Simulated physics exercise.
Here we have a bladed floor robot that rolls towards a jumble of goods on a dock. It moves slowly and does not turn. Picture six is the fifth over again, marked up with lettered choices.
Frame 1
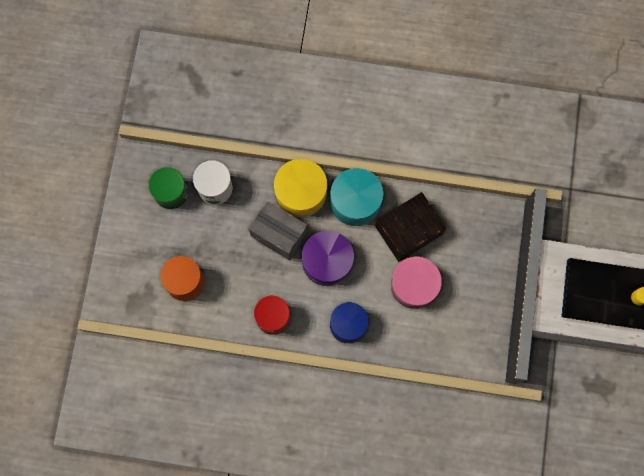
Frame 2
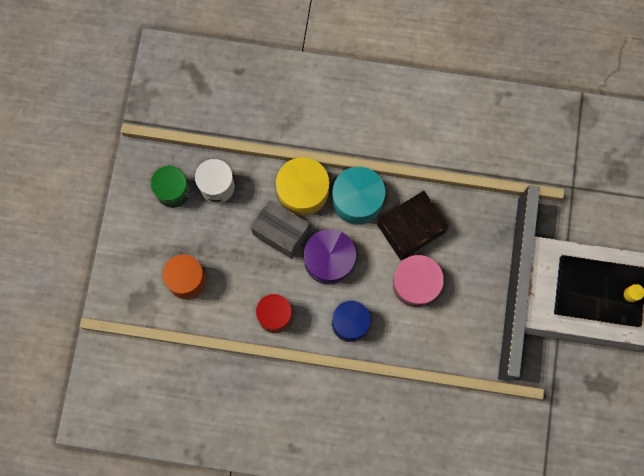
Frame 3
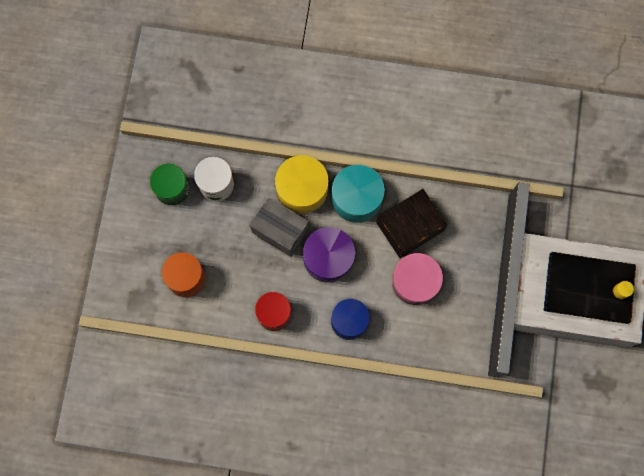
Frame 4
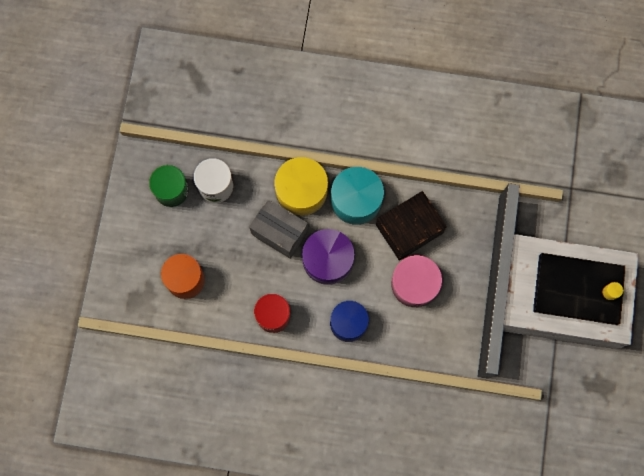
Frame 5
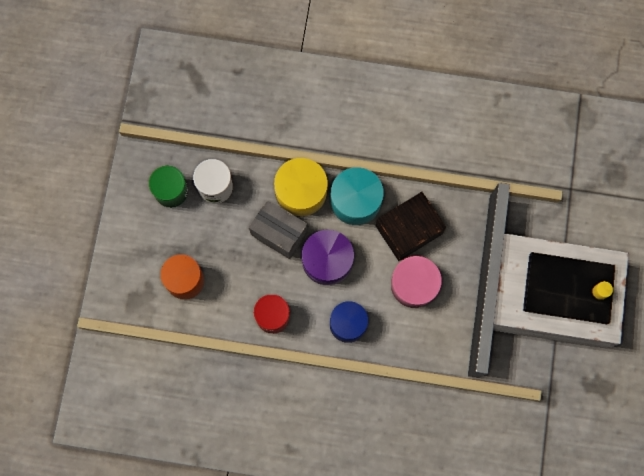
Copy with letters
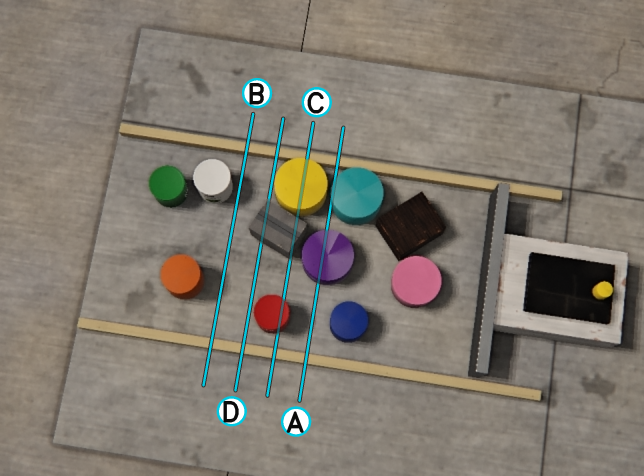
A bladed floor robot rolled slowly left between two pale strips on a grey dock, closing a little of the gap to a jumble of colourful canisters, pails and boxy goods, which stayed still.
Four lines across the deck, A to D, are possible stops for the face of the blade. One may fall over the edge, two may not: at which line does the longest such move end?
Up to line B.
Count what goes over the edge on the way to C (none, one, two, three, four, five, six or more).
By then, none.
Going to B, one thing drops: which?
It is the green pail.
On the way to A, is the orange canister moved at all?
No.
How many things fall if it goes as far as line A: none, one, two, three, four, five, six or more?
In all, none.
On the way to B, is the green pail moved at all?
By then, yes.
On the marked copy, A at (322, 260); B at (229, 245); C at (291, 255); D at (260, 250).
Following B. Soon after the start, robot (466, 272); turquoise canister (335, 189); yellow canister (283, 182).
Later, robot (372, 257); green pail (153, 189); white pail (189, 180).
In the end, robot (299, 246); green pail over the edge; white pail (119, 166); one fallen.
As for the rest, A is within the limit but short; C is within the limit but short; D is within the limit but short.
